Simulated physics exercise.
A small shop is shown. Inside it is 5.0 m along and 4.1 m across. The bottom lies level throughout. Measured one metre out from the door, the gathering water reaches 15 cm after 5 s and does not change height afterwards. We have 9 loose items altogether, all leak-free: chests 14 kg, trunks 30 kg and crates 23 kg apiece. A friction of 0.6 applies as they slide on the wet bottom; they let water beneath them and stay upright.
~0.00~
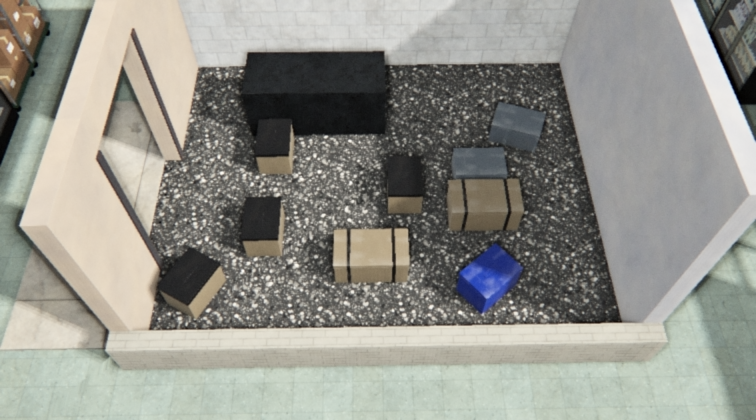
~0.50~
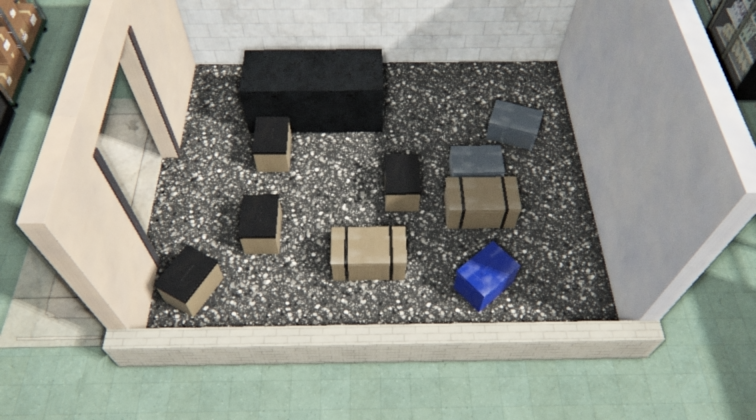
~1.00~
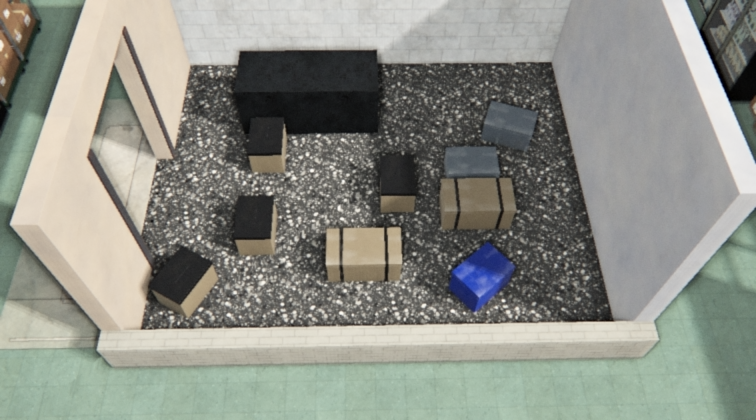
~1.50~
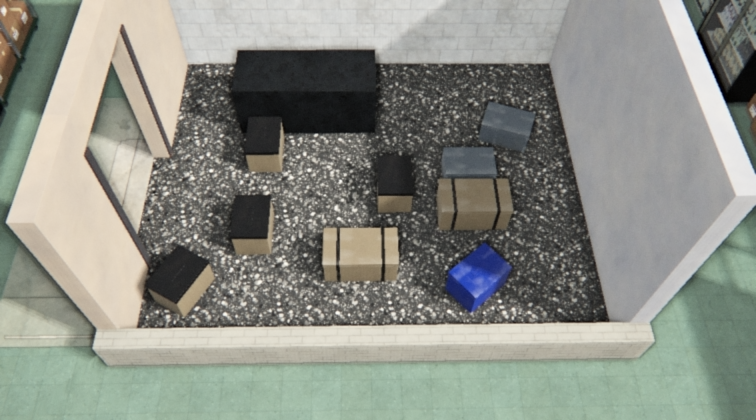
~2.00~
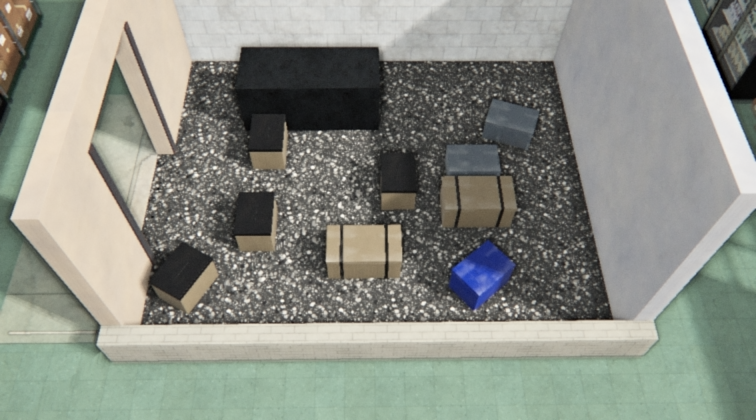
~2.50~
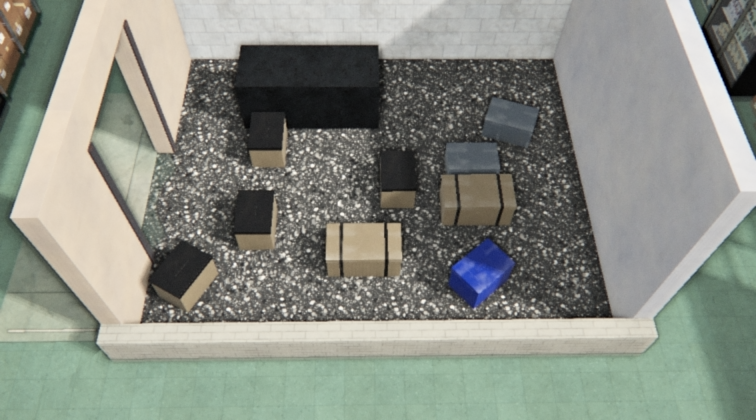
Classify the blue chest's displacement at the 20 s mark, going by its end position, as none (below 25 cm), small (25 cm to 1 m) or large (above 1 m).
Large.
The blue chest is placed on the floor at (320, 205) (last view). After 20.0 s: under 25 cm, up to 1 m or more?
It ends far away.
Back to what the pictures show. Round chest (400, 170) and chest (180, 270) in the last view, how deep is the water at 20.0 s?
Close to 12 and 8 centimetres.
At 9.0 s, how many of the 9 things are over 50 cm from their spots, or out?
By my reckoning, 2.
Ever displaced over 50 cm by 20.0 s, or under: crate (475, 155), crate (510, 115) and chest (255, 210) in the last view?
In turn: Over, under, over.
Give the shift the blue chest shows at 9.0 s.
About 0 cm out of place.
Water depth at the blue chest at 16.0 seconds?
About 11 cm.
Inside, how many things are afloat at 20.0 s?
At that time the total is 9.
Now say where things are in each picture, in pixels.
The blue chest at (491, 270) rests on the ground; 0.0 m2 under water; 0 of 9 have shifted, in the first picture.
The blue chest at (489, 268) rests on the ground; water covers 0.0 m2; 0 of 9 have shifted, in the second picture.
The blue chest at (484, 269), on the bottom; water covers 0.0 m2; 0 of 9 have shifted, in the third picture.
The blue chest at (480, 270), on the bottom; 0.0 m2 under water; 0 of 9 have shifted, in the fourth picture.
The blue chest at (484, 267), on the bottom; 0.0 m2 under water; 0 of 9 have shifted, in the fifth picture.
The blue chest at (483, 265) rests on the ground; water covers 0.0 m2; 0 of 9 have shifted, in the sixth picture.
After 4.0 s the blue chest is near (483, 265), 0.0 m from its start, aground; 0 afloat.
After 9.0 s the blue chest is near (483, 265), 0.0 m from its start, aground; 1 afloat.
After 16.0 s the blue chest is near (589, 261), 1.1 m from its start, afloat; 6 afloat.
After 20.0 s the blue chest is near (577, 193), 1.4 m from its start, afloat; 9 afloat.
